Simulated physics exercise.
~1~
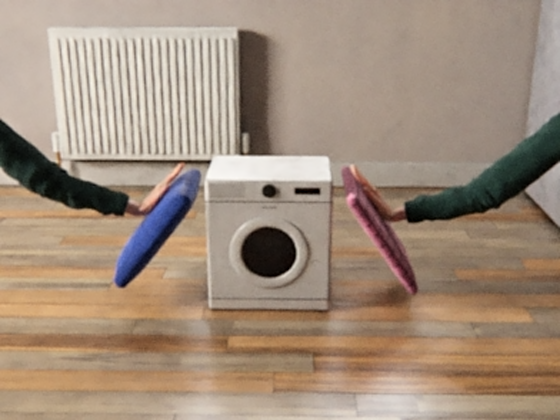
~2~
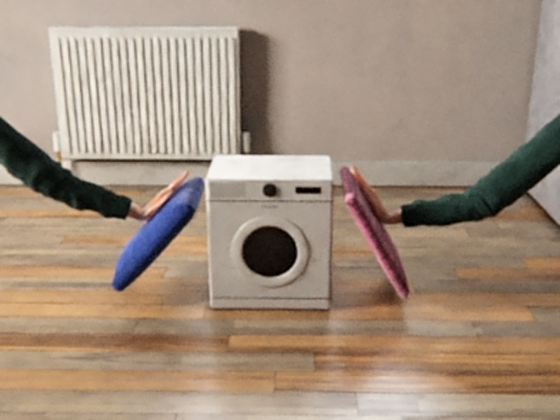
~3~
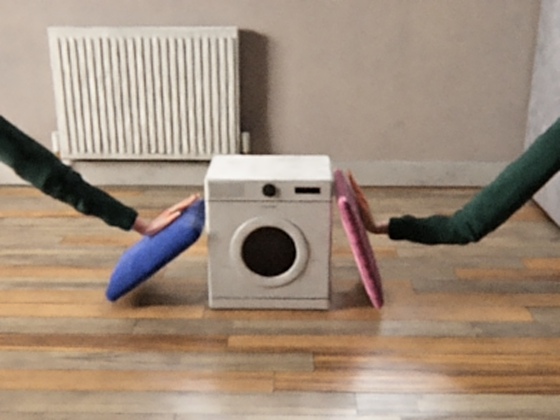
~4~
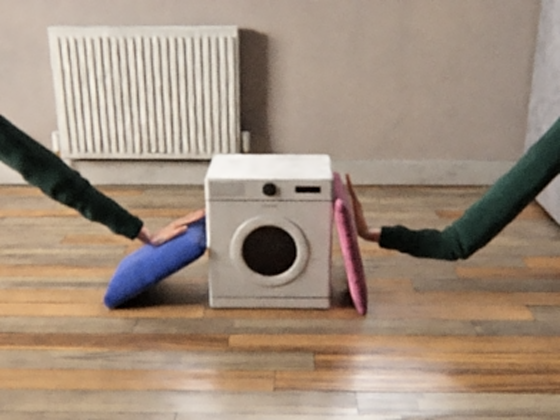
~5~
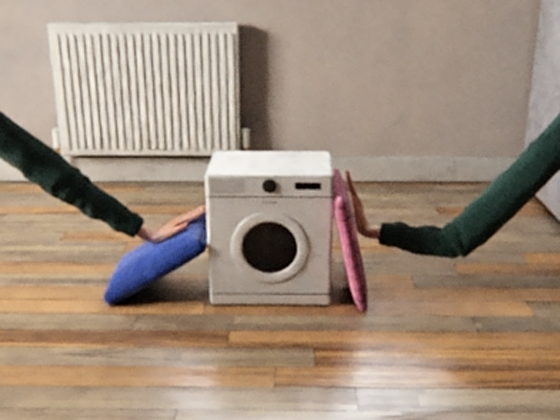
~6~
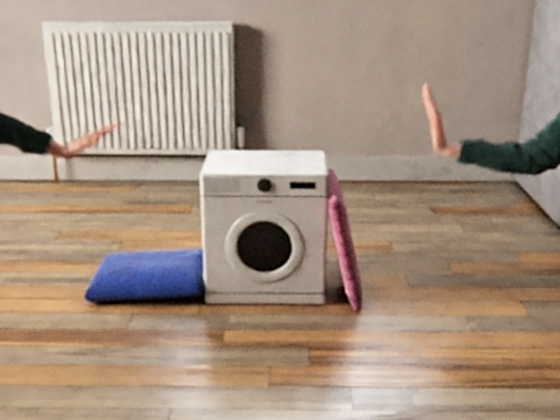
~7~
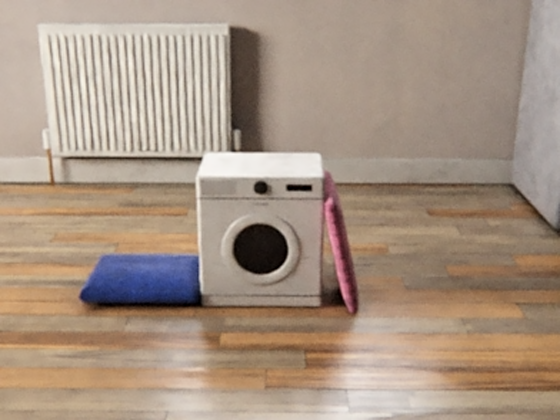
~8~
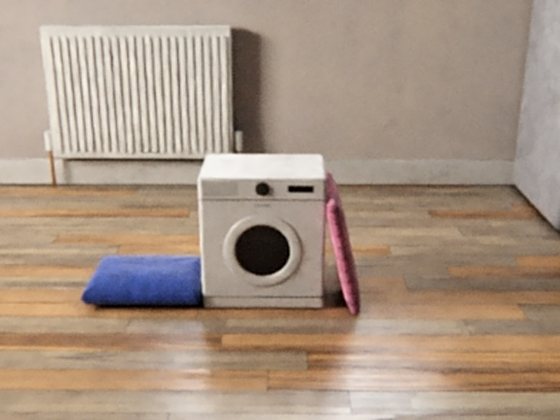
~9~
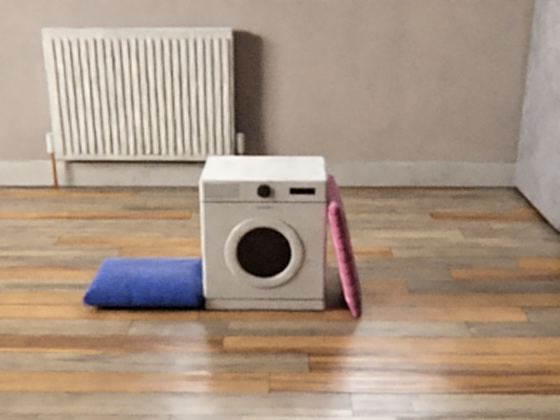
A blue pillow slumped flat on the floor after two hands had lowered it and a pink seat pad against opposite sides of a small white washing machine and drawn away, while the pad on the right stayed propped upright.
